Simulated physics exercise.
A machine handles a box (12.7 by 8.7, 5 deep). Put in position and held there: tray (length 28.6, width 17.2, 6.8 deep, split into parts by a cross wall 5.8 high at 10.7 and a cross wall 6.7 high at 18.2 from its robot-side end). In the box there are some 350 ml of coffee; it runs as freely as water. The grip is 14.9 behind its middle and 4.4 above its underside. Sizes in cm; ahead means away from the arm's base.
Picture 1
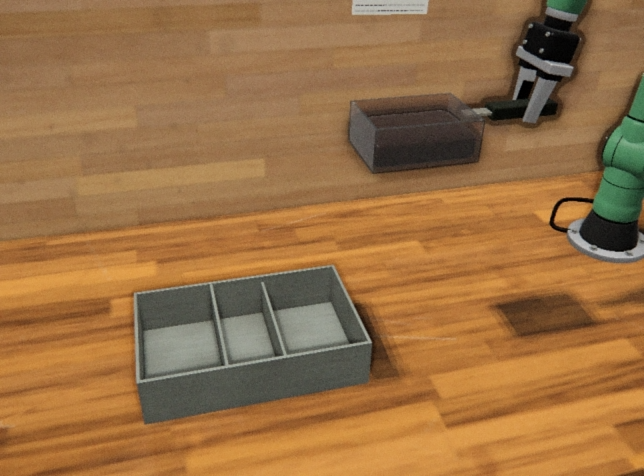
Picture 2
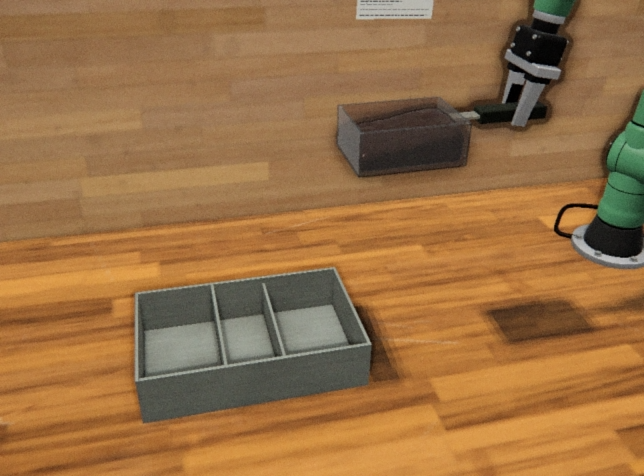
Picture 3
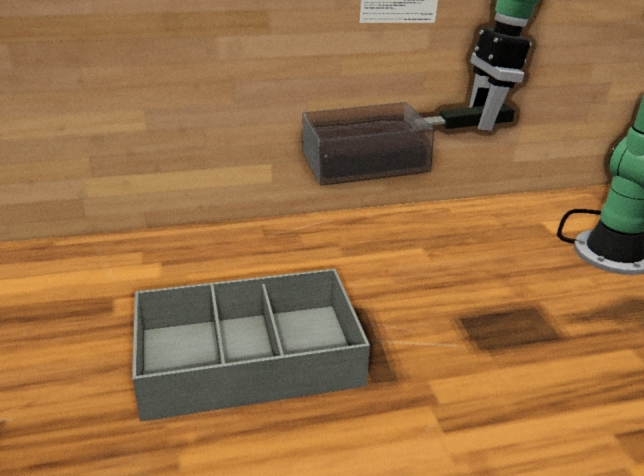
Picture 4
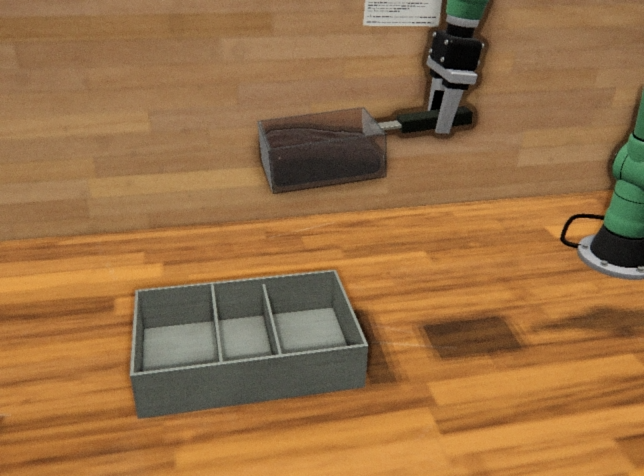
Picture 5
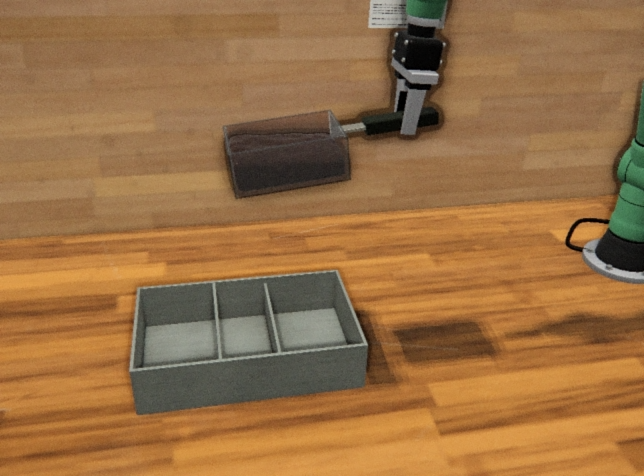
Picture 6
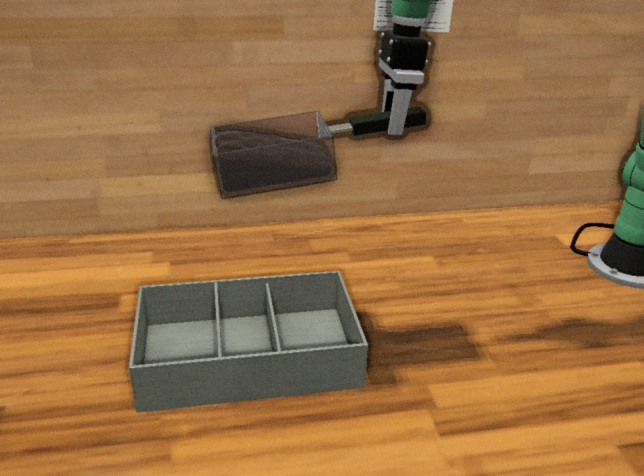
Robot arm carrying a clear box of dark liquid leftward above a wooden table, gradually tilting it near a gray divided tray.
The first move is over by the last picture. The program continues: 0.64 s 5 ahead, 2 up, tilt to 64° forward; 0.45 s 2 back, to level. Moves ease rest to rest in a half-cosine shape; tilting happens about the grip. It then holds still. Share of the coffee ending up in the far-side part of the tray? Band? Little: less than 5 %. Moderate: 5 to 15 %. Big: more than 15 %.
Big.
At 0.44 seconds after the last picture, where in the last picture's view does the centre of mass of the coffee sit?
Centre: Approx. (257, 234) px.
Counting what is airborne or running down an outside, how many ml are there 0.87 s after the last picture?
Roughly 15 ml.
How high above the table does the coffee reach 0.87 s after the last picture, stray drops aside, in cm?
Roughly 34 centimetres high.
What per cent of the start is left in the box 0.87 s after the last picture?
I estimate near 35 in a hundred.
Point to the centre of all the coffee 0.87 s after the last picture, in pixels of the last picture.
Near (215, 302).
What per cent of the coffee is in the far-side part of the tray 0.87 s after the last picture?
35 per cent.
Then, 0.44 s after the last picture, tilted 51° forward, liquid up to 23 above the table; 275 ml in the box, 70 ml in the air or running down outside.
Then, 0.87 s after the last picture, tilted 30° forward, liquid up to 91 above the table; 125 ml in the far-side part, 115 ml in the box, 90 ml in the middle part, 15 ml in the air or running down outside.
Then, 1.29 s after the last picture, level, liquid up to 100 above the table; 125 ml in the far-side part, 115 ml in the box, 90 ml in the middle part, 15 ml on the table or floor.
Then, 2.09 s after the last picture, level, liquid up to 33 above the table; 125 ml in the far-side part, 115 ml in the box, 90 ml in the middle part, 20 ml on the table or floor.
Final state, 125 ml in the far-side part, 115 ml in the box, 90 ml in the middle part, 20 ml on the table or floor. That is 36 % in the far-side part of the tray.
